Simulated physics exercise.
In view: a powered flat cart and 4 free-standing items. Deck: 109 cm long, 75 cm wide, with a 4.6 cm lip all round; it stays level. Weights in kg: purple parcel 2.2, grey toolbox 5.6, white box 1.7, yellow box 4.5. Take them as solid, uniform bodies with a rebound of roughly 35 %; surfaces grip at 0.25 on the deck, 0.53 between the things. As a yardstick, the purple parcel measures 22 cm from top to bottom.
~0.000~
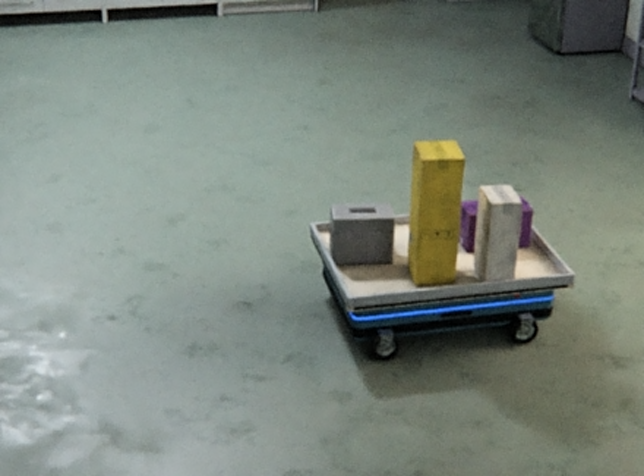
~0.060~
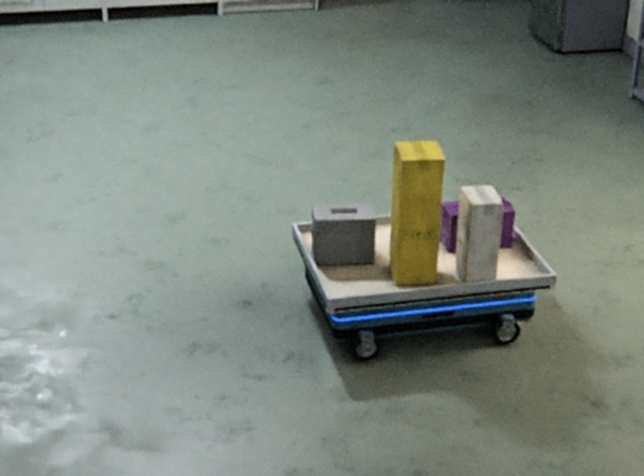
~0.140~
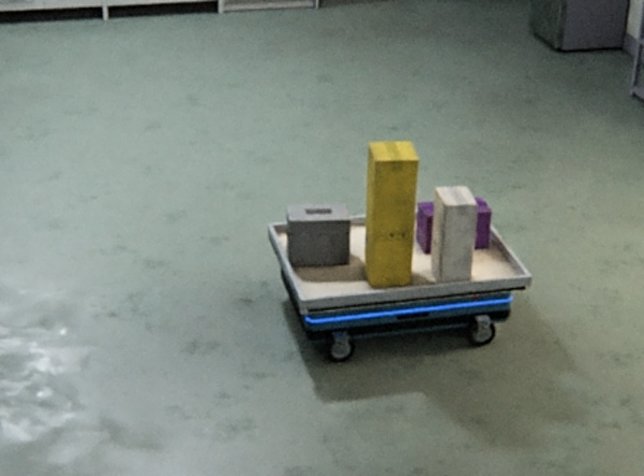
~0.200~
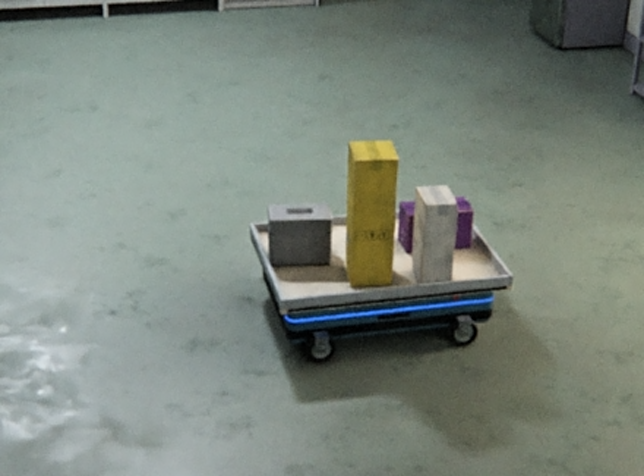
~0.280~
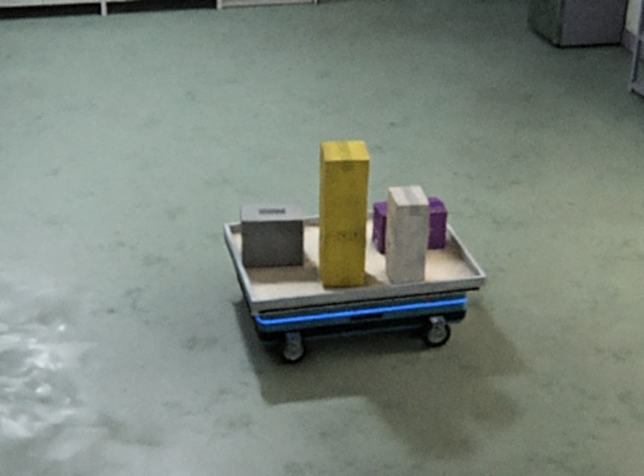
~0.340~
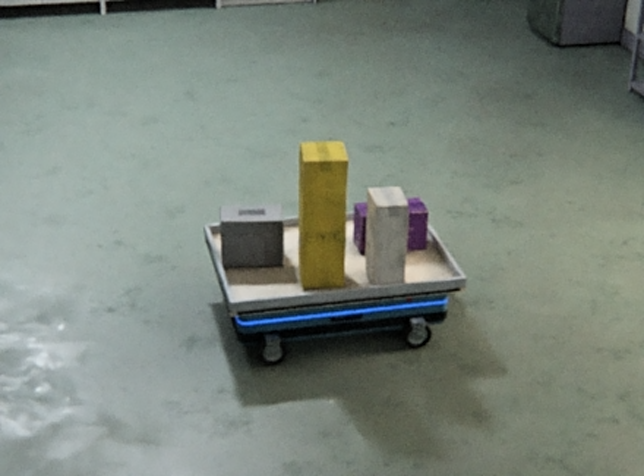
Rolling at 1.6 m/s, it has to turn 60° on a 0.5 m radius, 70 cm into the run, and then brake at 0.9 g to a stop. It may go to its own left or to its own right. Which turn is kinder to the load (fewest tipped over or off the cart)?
Turn left.
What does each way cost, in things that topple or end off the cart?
Turning left 2, turning right 3.
Turning left. At 0.64 s, 102 cm covered, turned 20°; grey toolbox 11° off upright near (158, 250); purple parcel moved 2 cm near (294, 238); yellow box moved 15 cm.
After 1.14 s, 167 cm covered, turned 60°, stopped; grey toolbox now off the cart; purple parcel moved 26 cm near (164, 316); yellow box on its side.
After 1.44 s, 167 cm covered, turned 60°, stopped; purple parcel moved 53 cm near (137, 354); yellow box on its side; white box moved 43 cm.
In the end (2.0 s), off the cart, grey toolbox; toppled on the cart, yellow box; not toppled but over 10 cm from the start, purple parcel and white box. At the end, from the last picture's camera, purple parcel near (140, 352).
Turning right instead, grey toolbox, white box and yellow box tipped over or off the cart, 3 of 4 in all.
